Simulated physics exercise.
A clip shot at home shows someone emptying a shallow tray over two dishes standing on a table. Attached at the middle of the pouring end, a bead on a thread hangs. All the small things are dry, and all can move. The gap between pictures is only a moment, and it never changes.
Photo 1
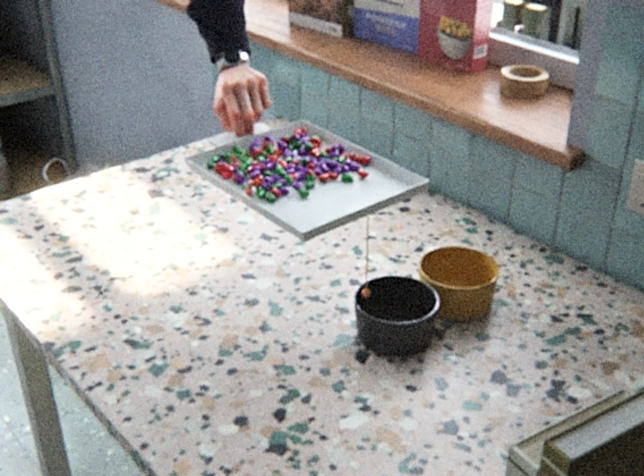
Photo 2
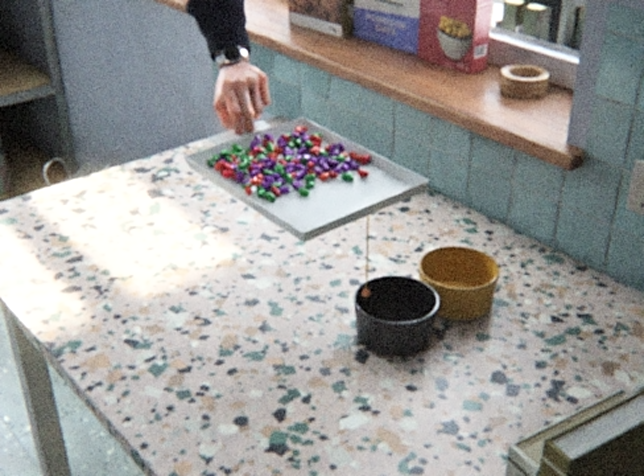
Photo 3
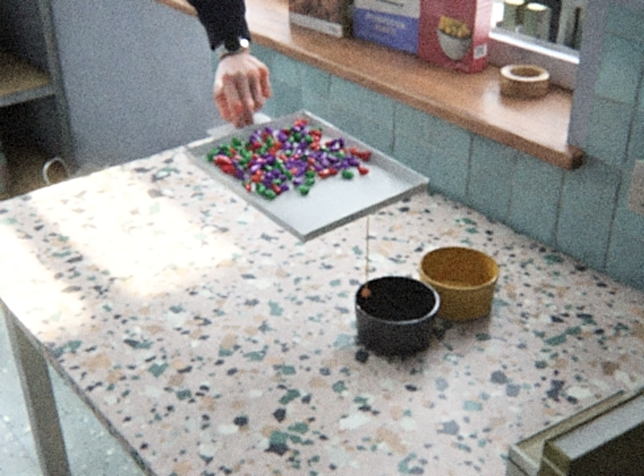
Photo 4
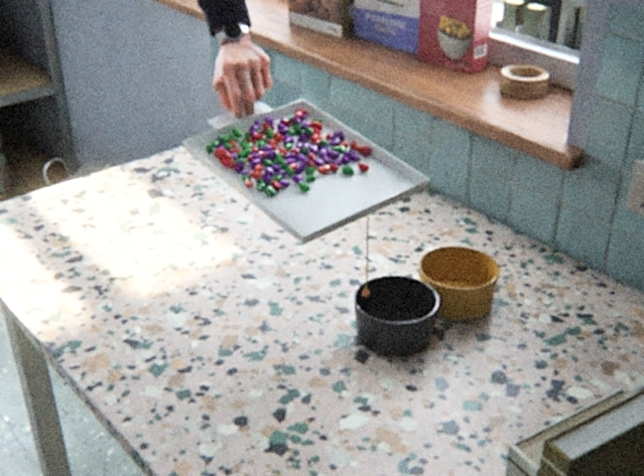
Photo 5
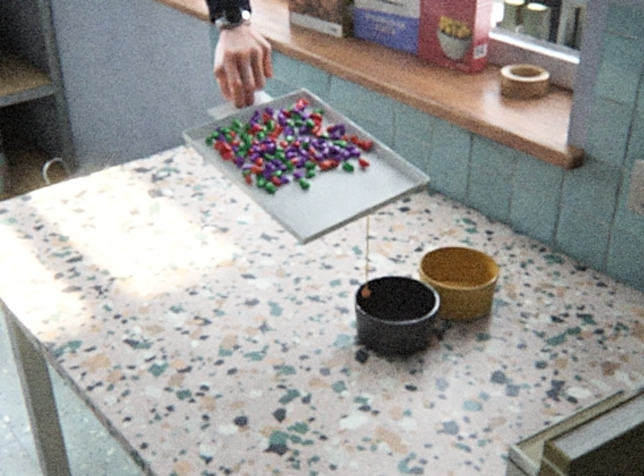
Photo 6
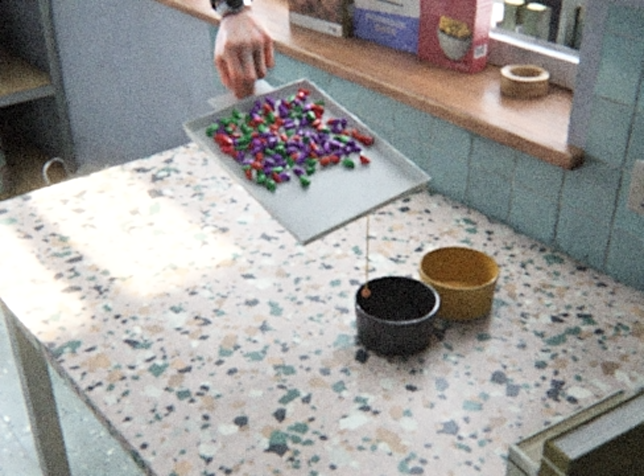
On a speckled table beside a tiled wall and wooden sill, a hand holds a shallow tray of colourful small pieces near a black dish and a yellow one. The hand gradually raises the far end, and the tray tilts slightly, its left front corner lowest, while the pieces stay clustered.
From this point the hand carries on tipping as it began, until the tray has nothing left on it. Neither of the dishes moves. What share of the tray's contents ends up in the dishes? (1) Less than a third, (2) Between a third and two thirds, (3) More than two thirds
Option 1: Less than a third.
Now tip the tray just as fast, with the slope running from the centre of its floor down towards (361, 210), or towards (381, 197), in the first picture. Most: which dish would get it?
Point by point: The left side, then the left side.
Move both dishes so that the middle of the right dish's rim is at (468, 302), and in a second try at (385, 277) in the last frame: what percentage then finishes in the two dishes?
That makes 40 per cent, followed by 10 per cent.
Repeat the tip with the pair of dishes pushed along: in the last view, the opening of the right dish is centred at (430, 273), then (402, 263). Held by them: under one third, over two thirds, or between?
Less than a third; less than a third.
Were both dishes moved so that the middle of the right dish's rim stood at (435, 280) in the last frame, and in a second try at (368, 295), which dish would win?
The first layout gives the one at left, the second layout gives the one at left.
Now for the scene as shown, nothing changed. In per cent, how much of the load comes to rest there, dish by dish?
Split in per cent - left dish 10, right dish 0.
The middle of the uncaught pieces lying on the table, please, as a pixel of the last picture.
Centre: Roughly (353, 385).
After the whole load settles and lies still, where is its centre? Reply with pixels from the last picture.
I'd mark it at roughly (352, 380).
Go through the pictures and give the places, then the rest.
Corners of the pouring end at (304, 229) and (423, 180), level; middle of the load at (283, 165), jelly beans; left dish at (425, 332); right dish at (487, 298); bead on its thread at (366, 293), in the first picture.
Corners of the pouring end at (304, 230) and (423, 180), level; middle of the load at (283, 163), in the second picture.
Corners of the pouring end at (304, 231) and (424, 179), tipped barely, lowest at the left corner; middle of the load at (283, 159), in the third picture.
Corners of the pouring end at (304, 233) and (424, 179), tipped a little, lowest at the left corner; middle of the load at (283, 152), in the fourth picture.
Corners of the pouring end at (305, 234) and (425, 178), tipped a little, lowest at the left corner; middle of the load at (284, 145), in the fifth picture.
Corners of the pouring end at (305, 236) and (426, 177), tipped clearly, lowest at the left corner; middle of the load at (284, 139); left dish at (425, 332); right dish at (487, 298), in the sixth picture.
Soon, tray tipped steeply; nearly all on the tray; a stray few outside both; a small part in the air.
A while on, tray tipped past a quarter turn; about two thirds on the tray; a stray few in the left dish; about a quarter outside both; a small part in the air.
Towards the end, tray tipped past a quarter turn; a small part in the left dish; nearly all outside both.
Finally, tray tipped past a quarter turn; a small part in the left dish; none in the right dish; nearly all outside both.
